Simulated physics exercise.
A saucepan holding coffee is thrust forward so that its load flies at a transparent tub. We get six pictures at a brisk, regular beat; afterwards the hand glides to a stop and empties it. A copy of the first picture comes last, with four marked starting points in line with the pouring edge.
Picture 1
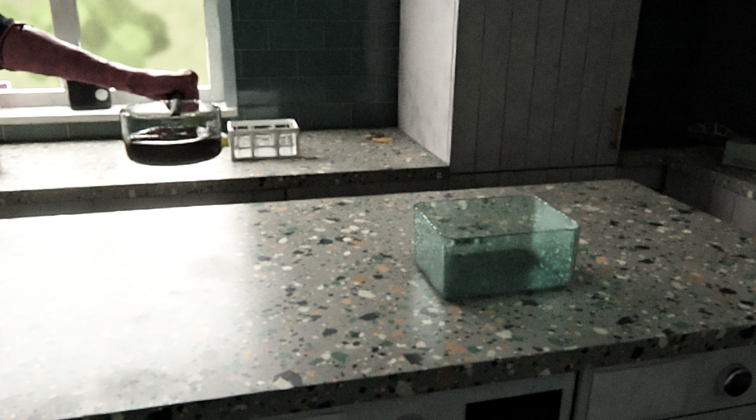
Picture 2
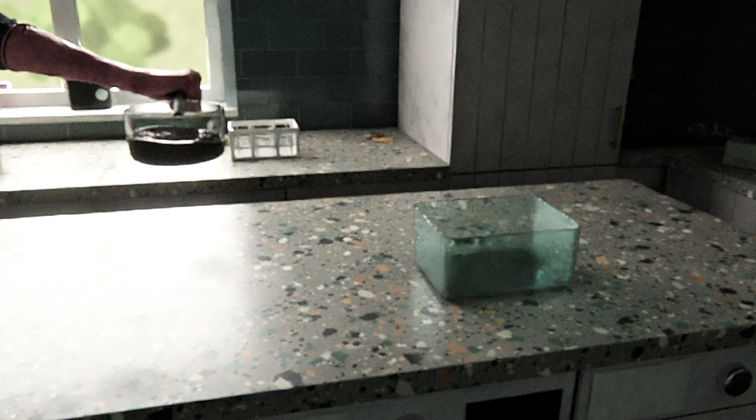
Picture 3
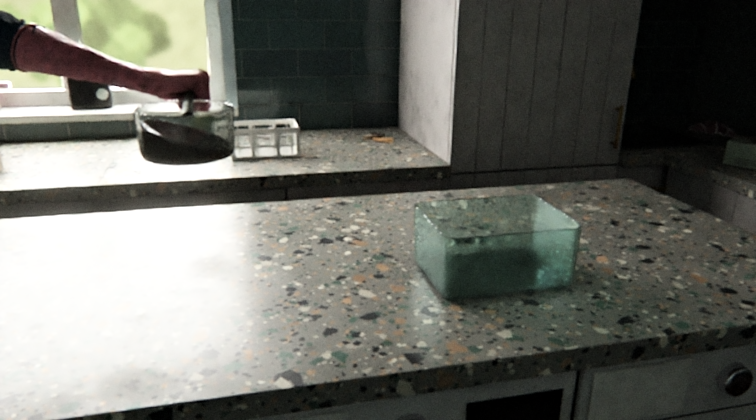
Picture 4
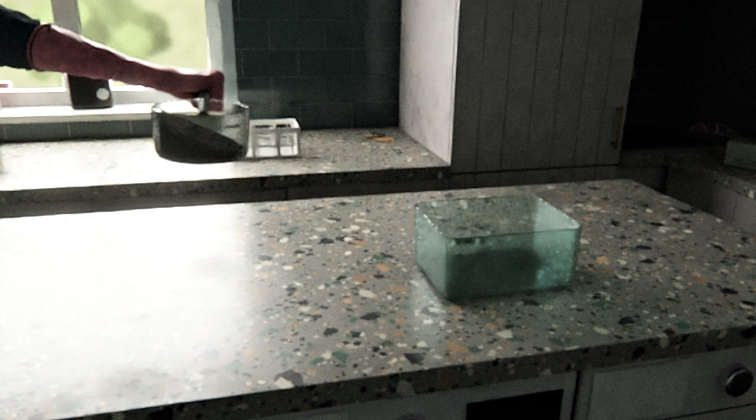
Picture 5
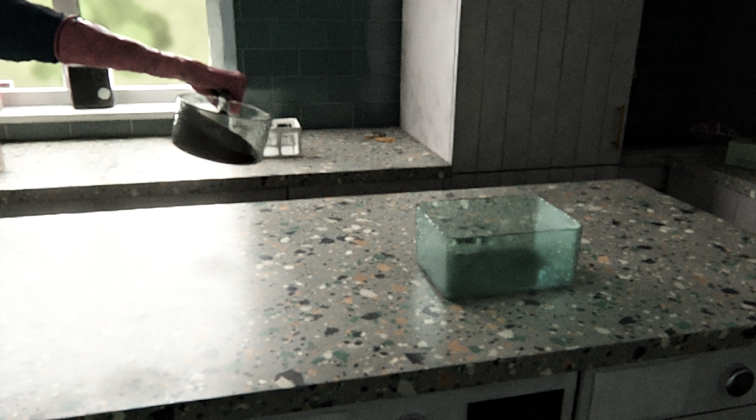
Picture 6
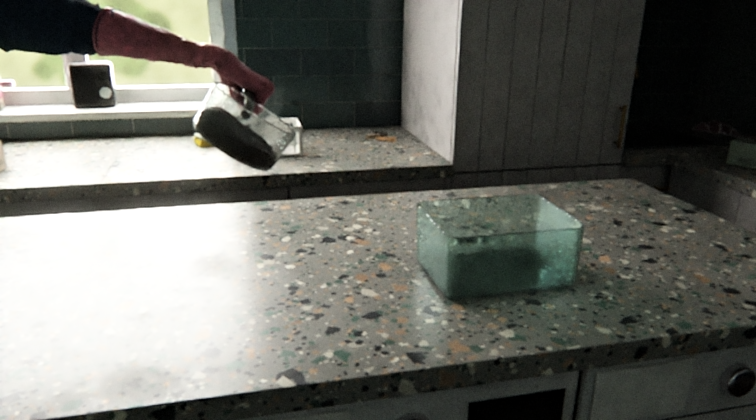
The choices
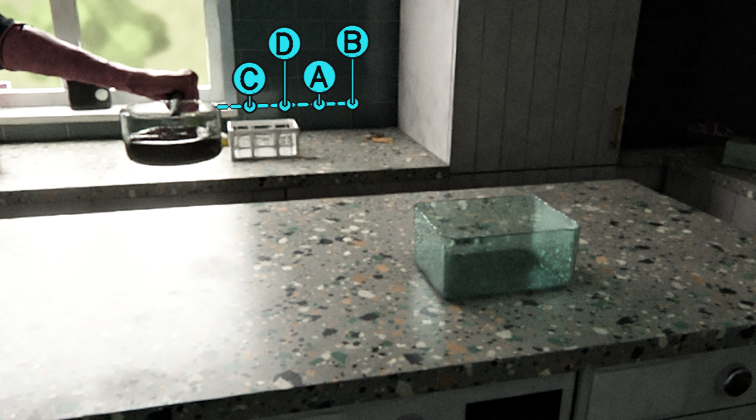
An arm in a dark sleeve and a reddish glove reaches in from the upper left of a dim kitchen, seen from a steady, slightly raised view across a speckled stone counter. It grips a clear pan of dark liquid beside a white rack near the window, while a green see-through tub sits right of centre. The hand carries the pan rightward, then tilts it steeply as the liquid slants inside.
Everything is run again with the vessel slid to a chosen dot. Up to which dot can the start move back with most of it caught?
C.
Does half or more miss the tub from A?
No.
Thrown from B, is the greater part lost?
No, not at all.
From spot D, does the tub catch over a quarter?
Yes, clearly.
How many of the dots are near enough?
All of them.
On the marked copy, A at (319, 104); B at (352, 103); C at (249, 106); D at (284, 105).
If A is chosen, about 87 % lands in the tub, 9 % falls short and 4 % goes beside or beyond.
If B is chosen, about 93 % lands in the tub, 3 % falls short and 4 % goes beside or beyond.
If C is chosen, about 74 % lands in the tub, 15 % falls short and 11 % goes beside or beyond.
If D is chosen, about 76 % lands in the tub, 9 % falls short and 15 % goes beside or beyond.
